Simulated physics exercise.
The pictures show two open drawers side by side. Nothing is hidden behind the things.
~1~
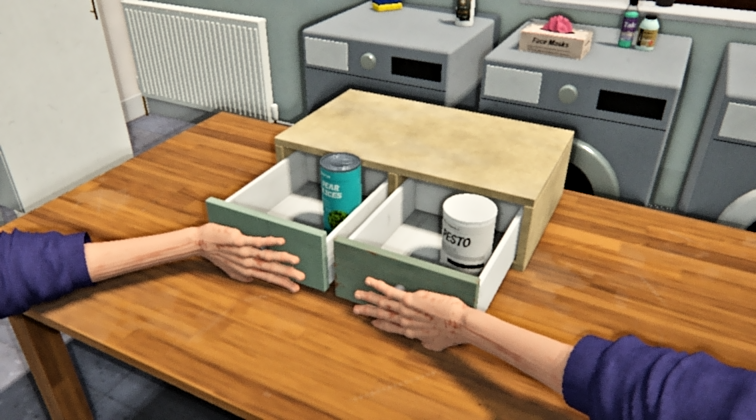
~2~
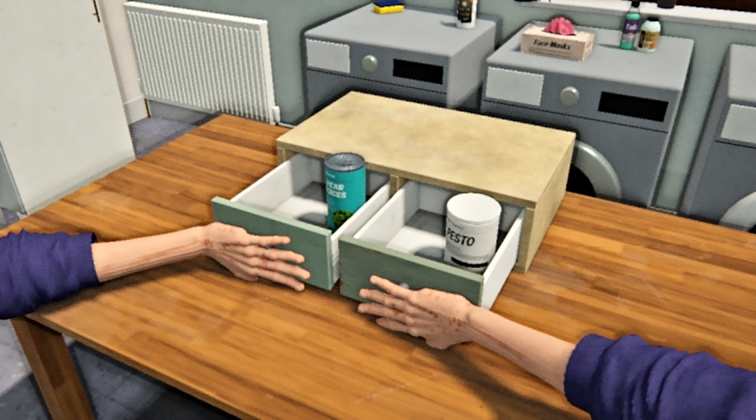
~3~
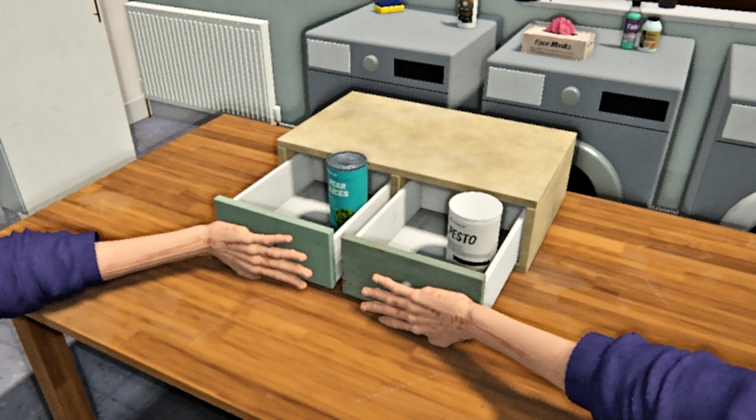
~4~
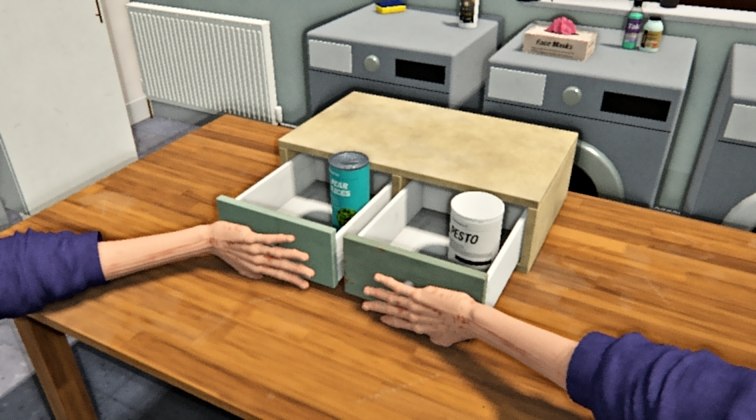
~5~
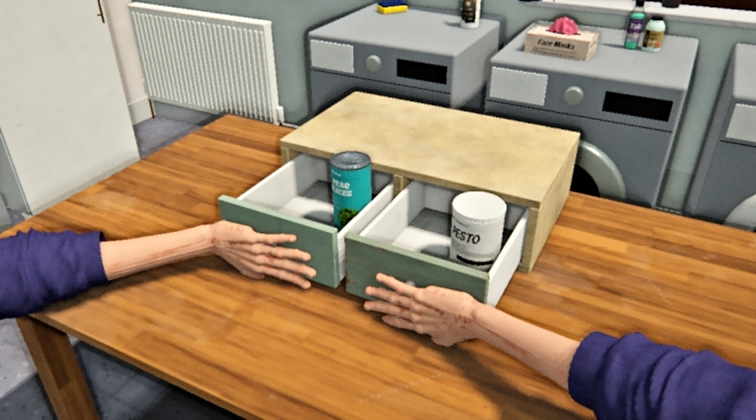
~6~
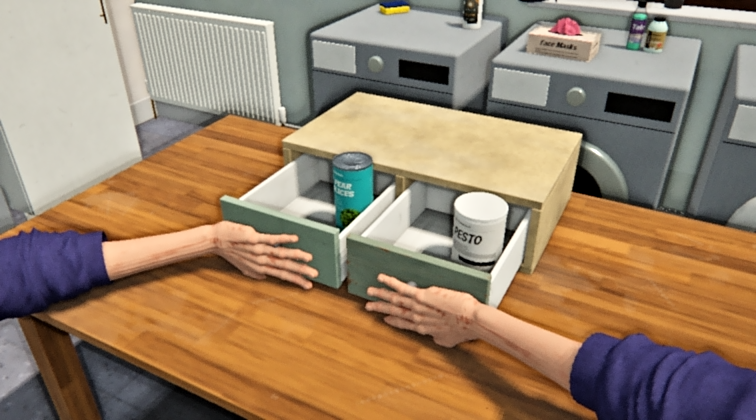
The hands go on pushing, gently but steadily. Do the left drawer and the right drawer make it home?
The left drawer stays ajar; the right drawer stays ajar.
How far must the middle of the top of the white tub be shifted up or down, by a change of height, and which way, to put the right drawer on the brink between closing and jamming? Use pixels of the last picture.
Roughly 12 pixels down.
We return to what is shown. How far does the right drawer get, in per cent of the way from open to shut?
Near 45 in a hundred.
Then, 0.32 s past the last view, left drawer starting in; right drawer starting in.
Then, 0.50 s past the last view, left drawer about half in; right drawer about half in.
Finally, the left drawer will not close; the right drawer will not close.
